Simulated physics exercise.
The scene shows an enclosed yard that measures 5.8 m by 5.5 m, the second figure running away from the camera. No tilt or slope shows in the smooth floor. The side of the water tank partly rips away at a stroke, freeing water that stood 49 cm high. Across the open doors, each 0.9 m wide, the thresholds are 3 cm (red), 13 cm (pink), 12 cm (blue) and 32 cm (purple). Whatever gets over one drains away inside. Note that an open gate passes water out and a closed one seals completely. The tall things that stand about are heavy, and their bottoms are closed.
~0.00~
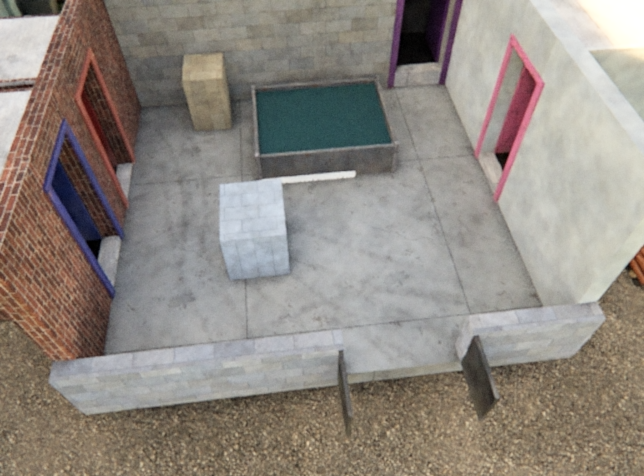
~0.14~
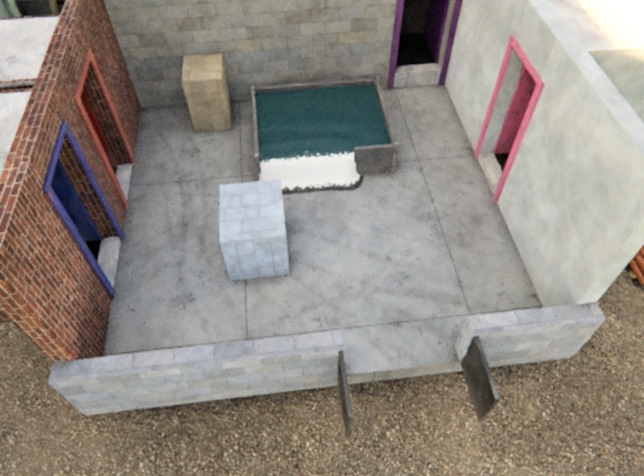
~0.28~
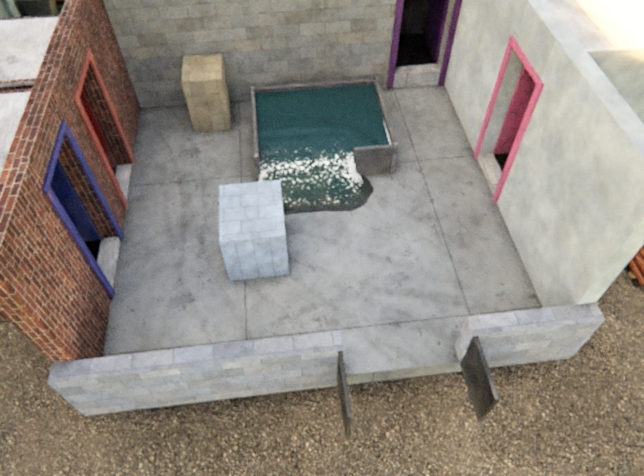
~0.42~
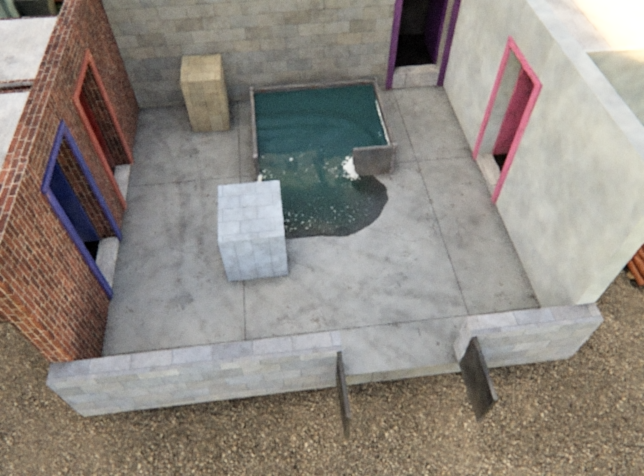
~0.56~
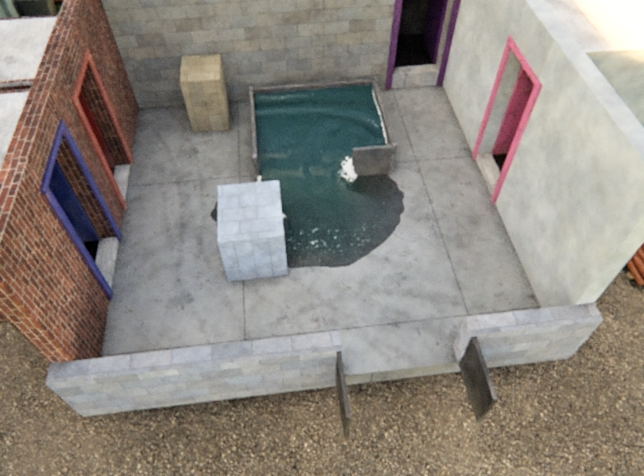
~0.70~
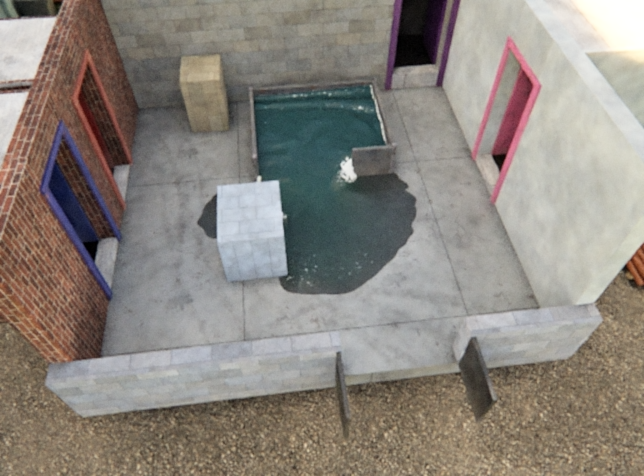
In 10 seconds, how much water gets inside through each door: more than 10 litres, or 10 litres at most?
One by one: At the red door the limit will be outstripped; at the pink door the limit will not be outstripped; at the blue door the limit will not be outstripped; at the purple door the limit will not be outstripped.
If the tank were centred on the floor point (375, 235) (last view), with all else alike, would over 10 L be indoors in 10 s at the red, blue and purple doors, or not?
Against the limit, the red door stays within it, the blue door stays within it and the purple door stays within it.
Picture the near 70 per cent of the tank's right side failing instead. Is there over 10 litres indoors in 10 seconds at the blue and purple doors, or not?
Blue short, purple short.
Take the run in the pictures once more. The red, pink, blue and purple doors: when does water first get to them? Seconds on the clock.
Red = 1.8 s, pink = 5.0 s, blue = 1.8 s, purple = 7.5 s.
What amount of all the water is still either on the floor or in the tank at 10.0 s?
I'd say close to 60 percent is still there.
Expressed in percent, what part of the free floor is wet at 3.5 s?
I'd say around 55 % is wet.
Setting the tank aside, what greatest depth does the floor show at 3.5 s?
About 16 cm.
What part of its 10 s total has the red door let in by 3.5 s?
By that time, around 40 per cent.
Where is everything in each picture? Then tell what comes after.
The first frame shows still water, 49 cm deep, in the water tank at (321, 118).
In the second frame, the front is at a hidden place, 0.8 m from the gap at (308, 169); 0.3 m2 of floor is under water; 49 cm left at the back of the water tank.
In the third frame, water pours out at (307, 171) and has run 1.0 m, to (362, 199); typically 9 cm deep outside, 49 cm at the water tank's back.
In the fourth frame, water pours out at (306, 172) and has run 1.3 m, to a hidden place; typically 8 cm deep outside, 49 cm at the water tank's back.
In the fifth frame, water pours out at (306, 172) and has run 1.8 m, to (349, 259); typically 7 cm deep outside, 46 cm at the water tank's back.
In the sixth frame, water pours out at (305, 172) and has run 2.2 m, to (349, 284); typically 6 cm deep outside, 41 cm at the water tank's back.
After 1.4 s water covers 30 % of the floor and is deepest (34 cm) near (275, 222); red door not reached, pink door not reached, blue door not reached, purple door not reached.
After 2.2 s water covers 45 % of the floor and is deepest (26 cm) near (275, 222); red door 8 cm at the sill, 2 L in, pink door not reached, blue door 12 cm at the sill, 0 L in, purple door not reached.
After 3.5 s water covers 55 % of the floor and is deepest (16 cm) near (547, 334); red door 9 cm at the sill, 36 L in, pink door not reached, blue door 8 cm at the sill, 1 L in, purple door not reached.
After 6.0 s water covers 75 % of the floor and is deepest (10 cm) near (228, 227); red door 6 cm at the sill, 63 L in, pink door 3 cm at the sill, 0 L in, blue door 5 cm at the sill, 1 L in, purple door not reached.
After 10.0 s water covers 95 % of the floor and is deepest (9 cm) near (187, 118); red door 6 cm at the sill, 87 L in, pink door 2 cm at the sill, 0 L in, blue door 4 cm at the sill, 1 L in, purple door 4 cm at the sill, 0 L in.
